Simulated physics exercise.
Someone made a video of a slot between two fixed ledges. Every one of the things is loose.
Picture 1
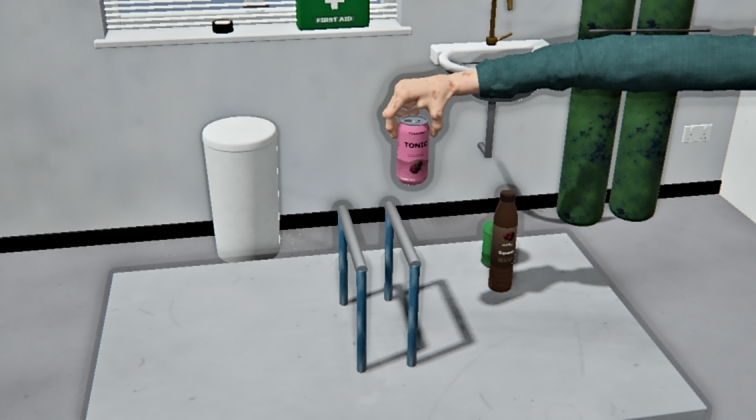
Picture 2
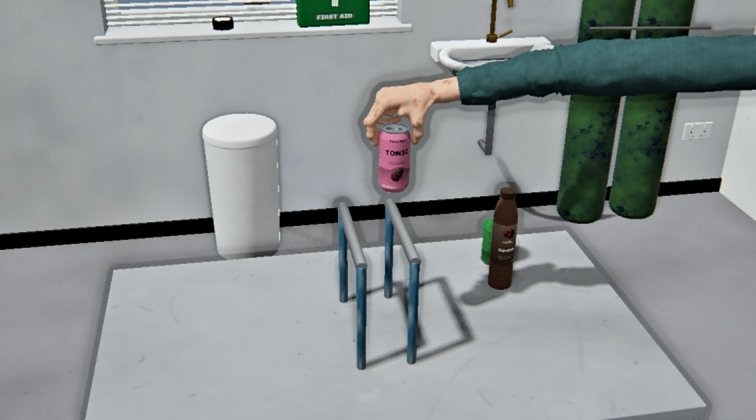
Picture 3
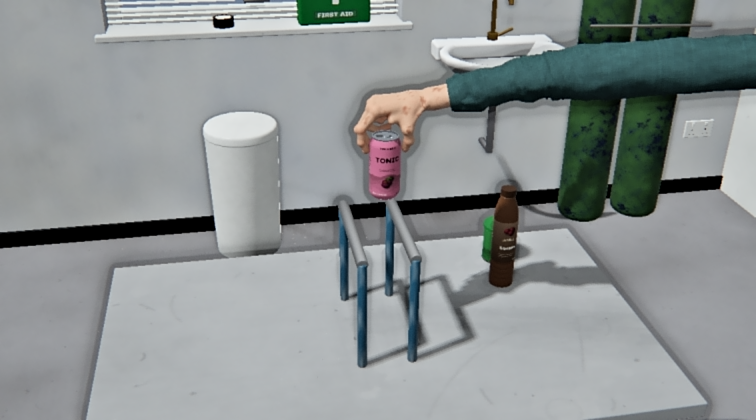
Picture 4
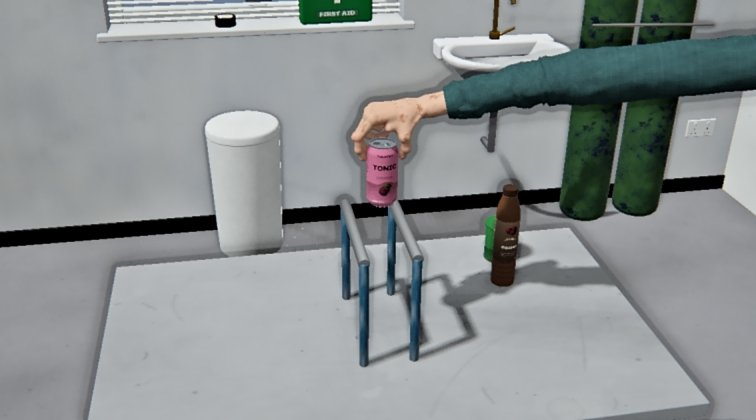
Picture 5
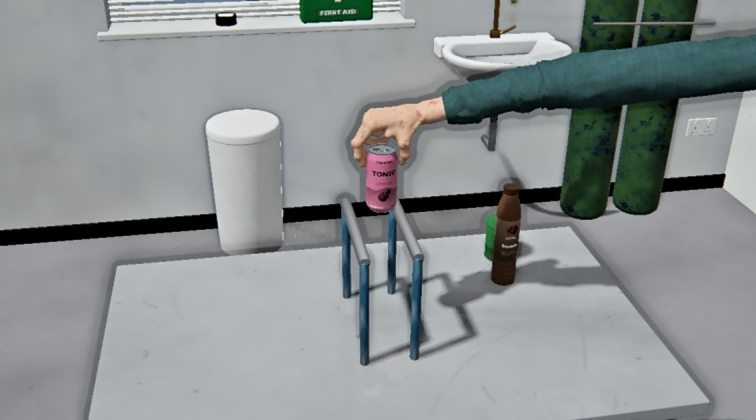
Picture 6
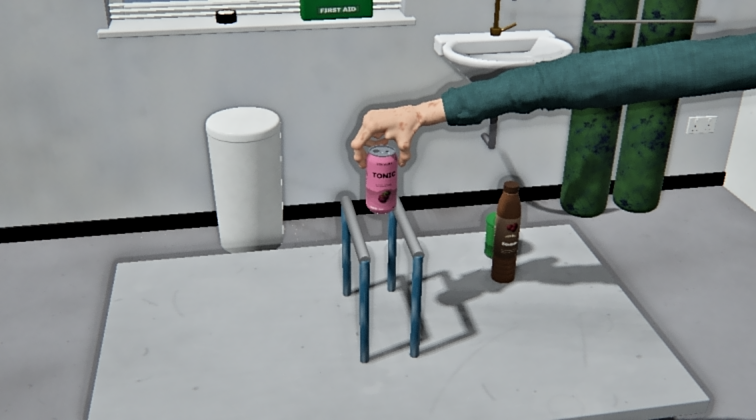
A hand moves a pink can left and down, then holds it above two rails.
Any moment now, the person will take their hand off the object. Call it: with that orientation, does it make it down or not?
It makes it down.
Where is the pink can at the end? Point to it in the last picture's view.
Roughly (380, 299).
Then, 0.30 s after the last picture, pink can slid well along near (381, 263).
Then, 0.40 s after the last picture, pink can slid well along near (381, 286).
Then, 0.50 s after the last picture, as before.
At rest, moved from the start, pink can; the other 2 in place. Seen from the same camera at the end, pink can near (380, 299). The can drops through.
